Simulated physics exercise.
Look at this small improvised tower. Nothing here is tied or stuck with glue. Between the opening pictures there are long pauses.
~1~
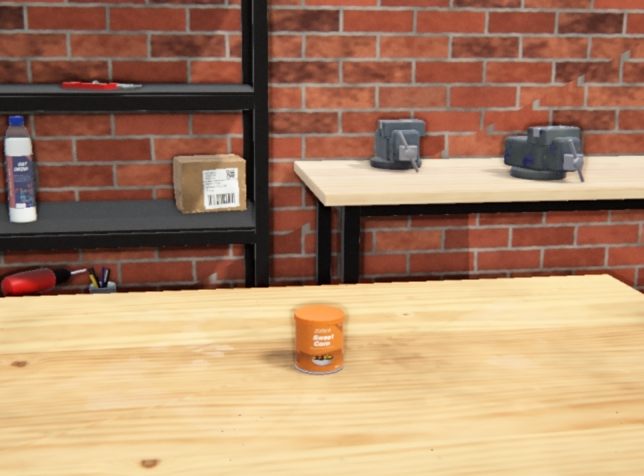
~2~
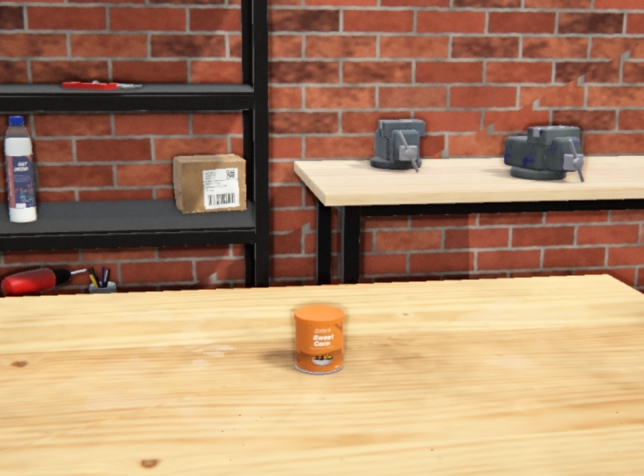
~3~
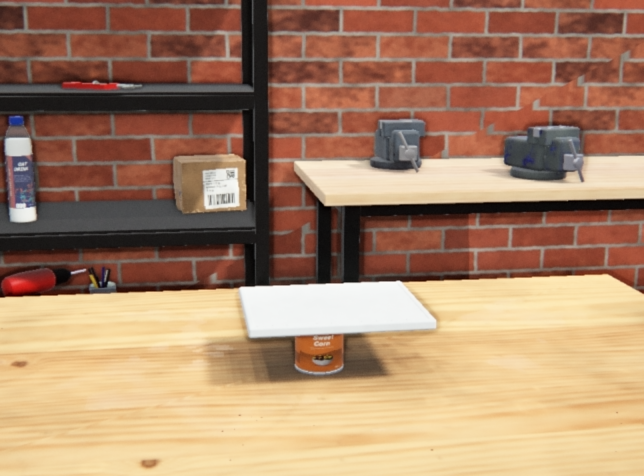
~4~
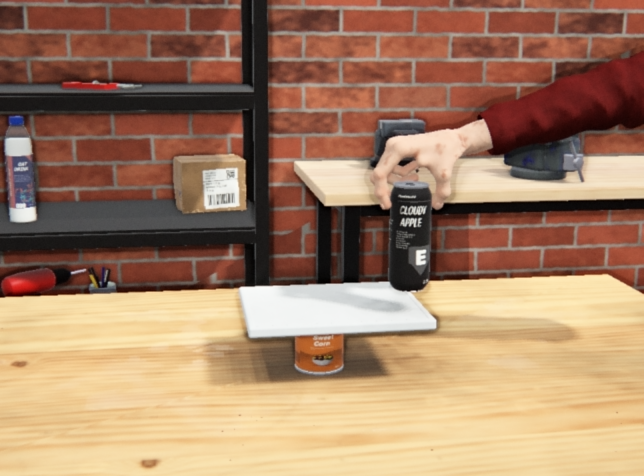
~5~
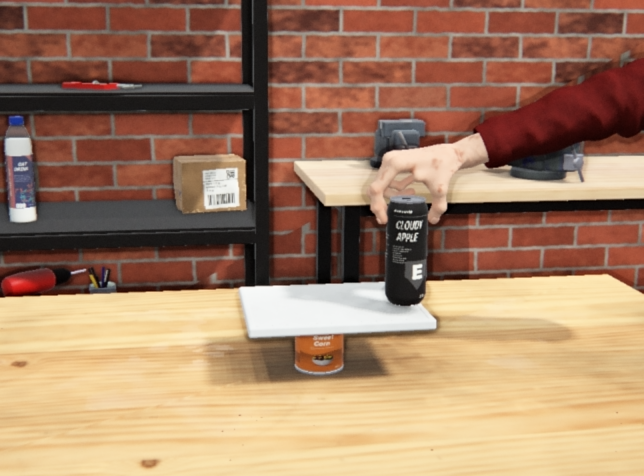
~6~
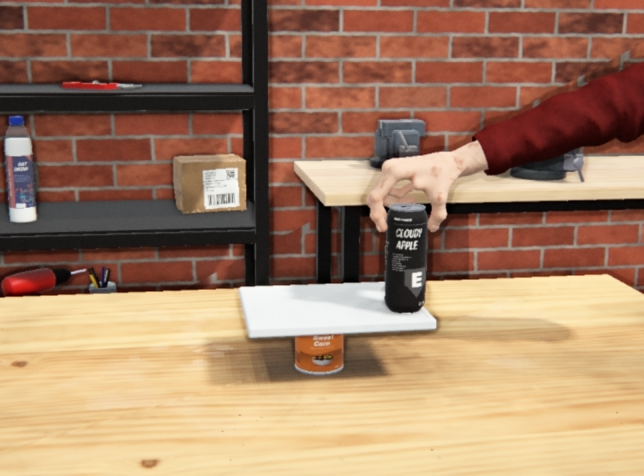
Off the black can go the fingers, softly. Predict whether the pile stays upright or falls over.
My guess is that something will drop.
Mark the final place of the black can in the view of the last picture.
It finishes at about (491, 335).
Then, 0.30 s past the last view, black can now fallen; white lid rocked 48° from its first pose.
Then, 0.50 s past the last view, white lid rocked 39° from its first pose.
Then, 1.10 s past the last view, white lid rocked 34° from its first pose.
Finally, fallen, black can; moved from the start, white lid; orange tin still in place. Final places as the last picture's camera would see them, black can near (490, 335). The stack comes apart.
